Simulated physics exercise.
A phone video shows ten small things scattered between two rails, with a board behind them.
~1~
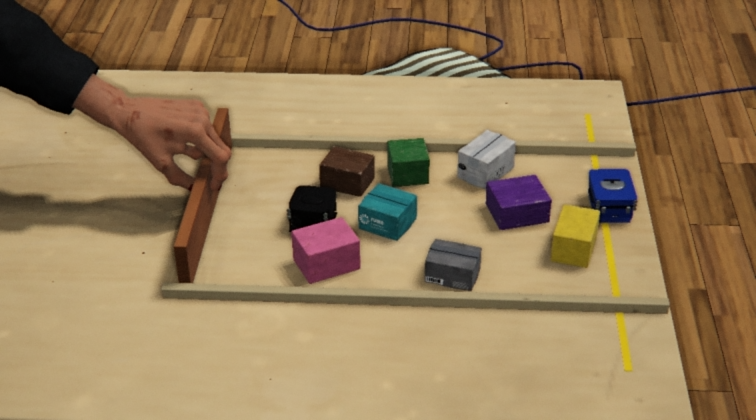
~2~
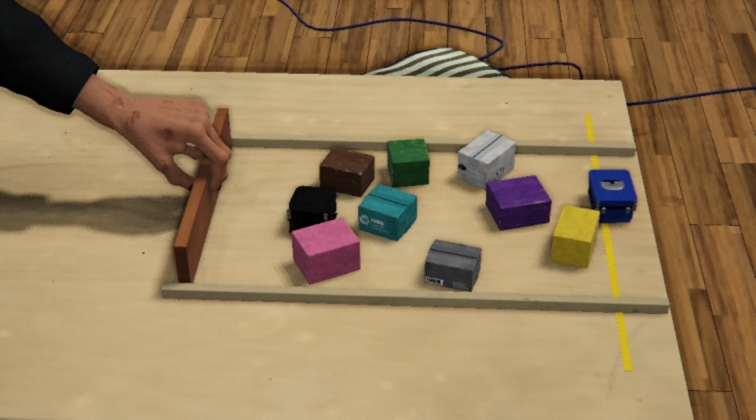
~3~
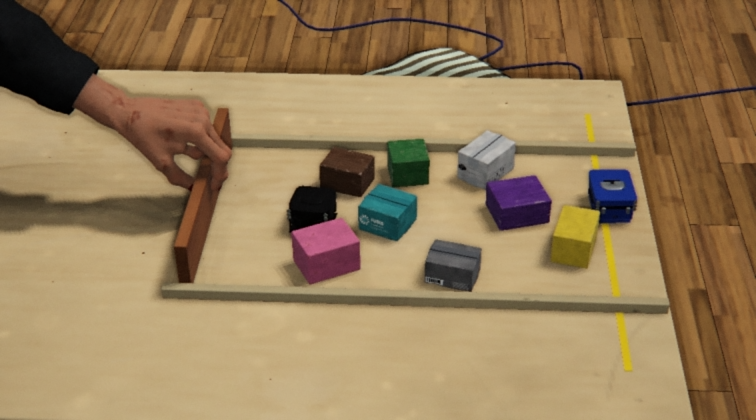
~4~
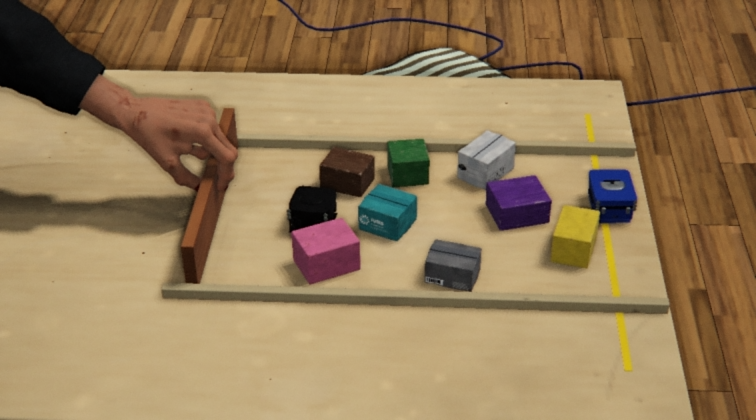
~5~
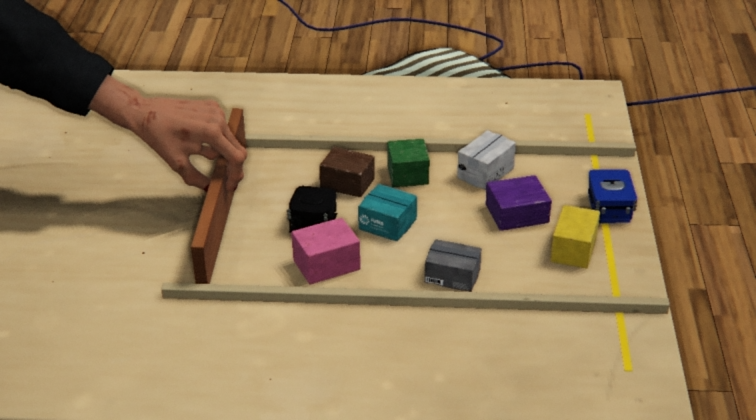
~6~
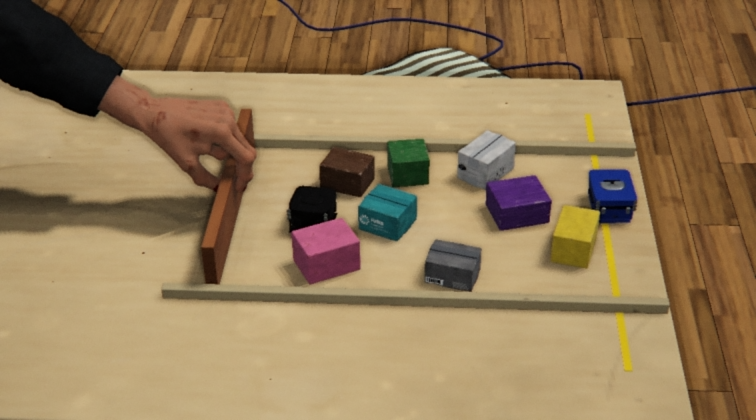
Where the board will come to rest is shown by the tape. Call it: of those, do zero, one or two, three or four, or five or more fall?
Five or more fall.
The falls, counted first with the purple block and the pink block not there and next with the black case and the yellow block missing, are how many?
4 in the first case and 5 in the second.
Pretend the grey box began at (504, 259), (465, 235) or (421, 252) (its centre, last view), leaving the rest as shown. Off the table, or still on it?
Try by try, it drops away, then drops away, then drops away.
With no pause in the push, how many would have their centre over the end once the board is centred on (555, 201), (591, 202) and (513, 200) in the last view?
The counts: 3, 7 and 1.
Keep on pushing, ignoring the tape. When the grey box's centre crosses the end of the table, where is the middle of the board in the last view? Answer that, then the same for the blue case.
Its middle is around (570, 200) and around (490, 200).
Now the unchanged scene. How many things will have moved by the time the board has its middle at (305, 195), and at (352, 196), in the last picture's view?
The count reaches 2 first and 5 second.
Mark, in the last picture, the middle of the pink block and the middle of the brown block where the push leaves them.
Roughly (644, 269), and the other roughly (623, 176).
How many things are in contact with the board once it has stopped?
Number: 3.
Soon after, none off yet; blue case at rest near (611, 196); yellow block at rest near (575, 237); purple block at rest near (518, 202).
In the end, the number that fall off is five or more; gone, turquoise box, green block, grey box, white box, purple block, yellow block and blue case.
